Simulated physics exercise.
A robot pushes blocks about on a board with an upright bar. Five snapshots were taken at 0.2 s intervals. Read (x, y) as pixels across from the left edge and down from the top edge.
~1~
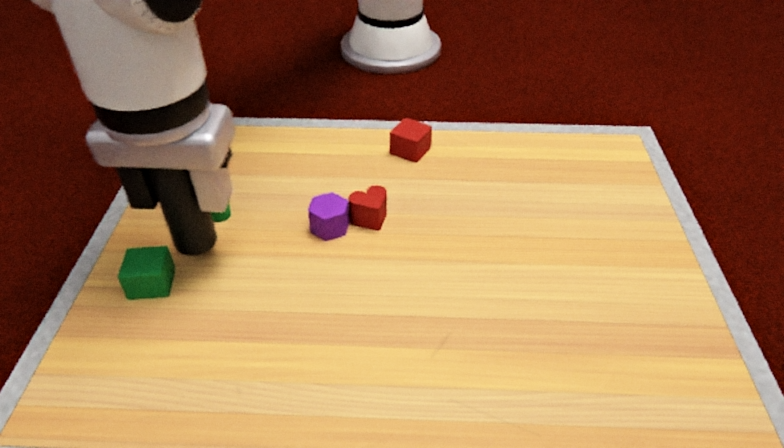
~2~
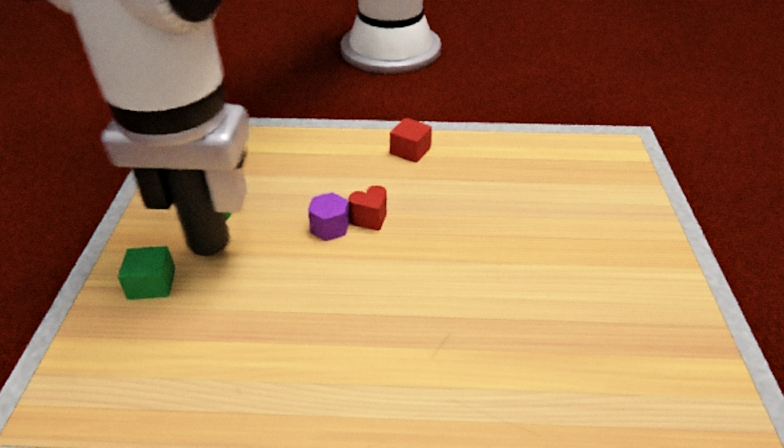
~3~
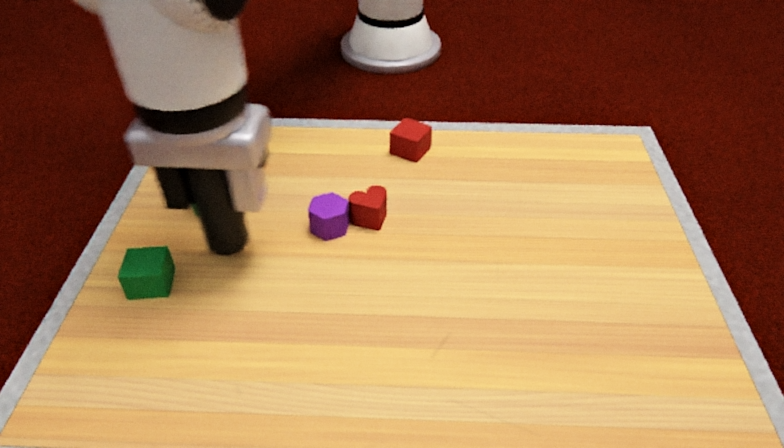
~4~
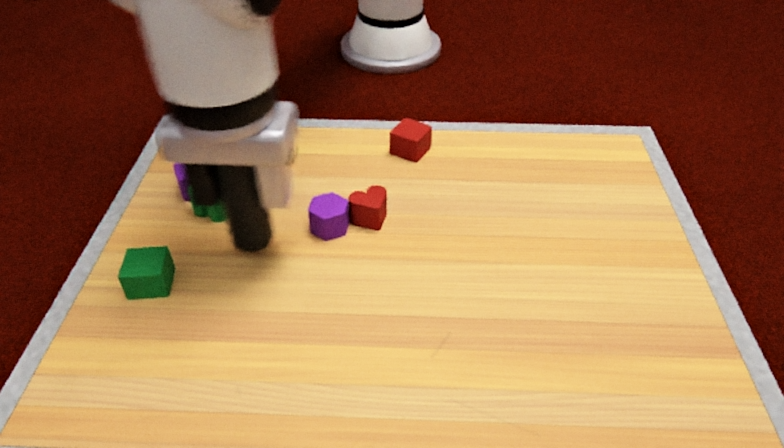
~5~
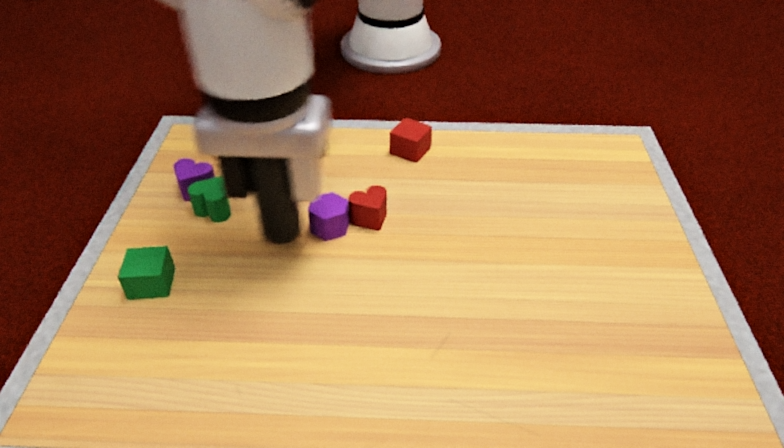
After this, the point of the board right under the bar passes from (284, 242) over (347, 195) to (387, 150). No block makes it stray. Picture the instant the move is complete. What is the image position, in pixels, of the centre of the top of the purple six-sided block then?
My prediction: (369, 192).
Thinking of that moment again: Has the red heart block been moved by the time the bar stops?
I believe so.
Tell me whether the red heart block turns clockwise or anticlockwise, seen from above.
It goes anticlockwise.
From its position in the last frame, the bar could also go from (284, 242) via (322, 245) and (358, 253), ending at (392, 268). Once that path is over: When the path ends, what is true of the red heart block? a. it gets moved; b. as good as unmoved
The one that fits is a, it gets moved.
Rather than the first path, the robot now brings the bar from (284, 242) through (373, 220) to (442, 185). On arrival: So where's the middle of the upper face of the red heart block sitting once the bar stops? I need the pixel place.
At the end it should sit near (476, 161).
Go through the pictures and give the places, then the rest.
Tip of the bar at (196, 242), middles of tops, green heart block hidden, purple six-sided block at (328, 205), red heart block at (369, 196), red square block at (411, 129), in the first frame.
Bar at (210, 243), nothing pushed, in the second frame.
Bar at (229, 242), nothing pushed, in the third frame.
Bar at (253, 239), nothing pushed, in the fourth frame.
Bar at (282, 232), green heart block at (209, 188), purple six-sided block at (328, 205), red heart block at (369, 196), red square block at (411, 129), in the fifth frame.
What follows on the original path. One third of the way, bar at (327, 200); purple six-sided block at (362, 193), turned 65° clockwise; red heart block at (400, 195), turned 20° anticlockwise.
Two thirds of the way, bar at (363, 169); purple six-sided block at (369, 192), turned 90° clockwise; red heart block at (404, 196), turned 30° anticlockwise.
At the end, bar at (387, 140); green heart block unmoved; purple six-sided block at (369, 192), turned 90° clockwise; red heart block at (404, 196), turned 30° anticlockwise; red square block at (420, 125), turned 35° clockwise.
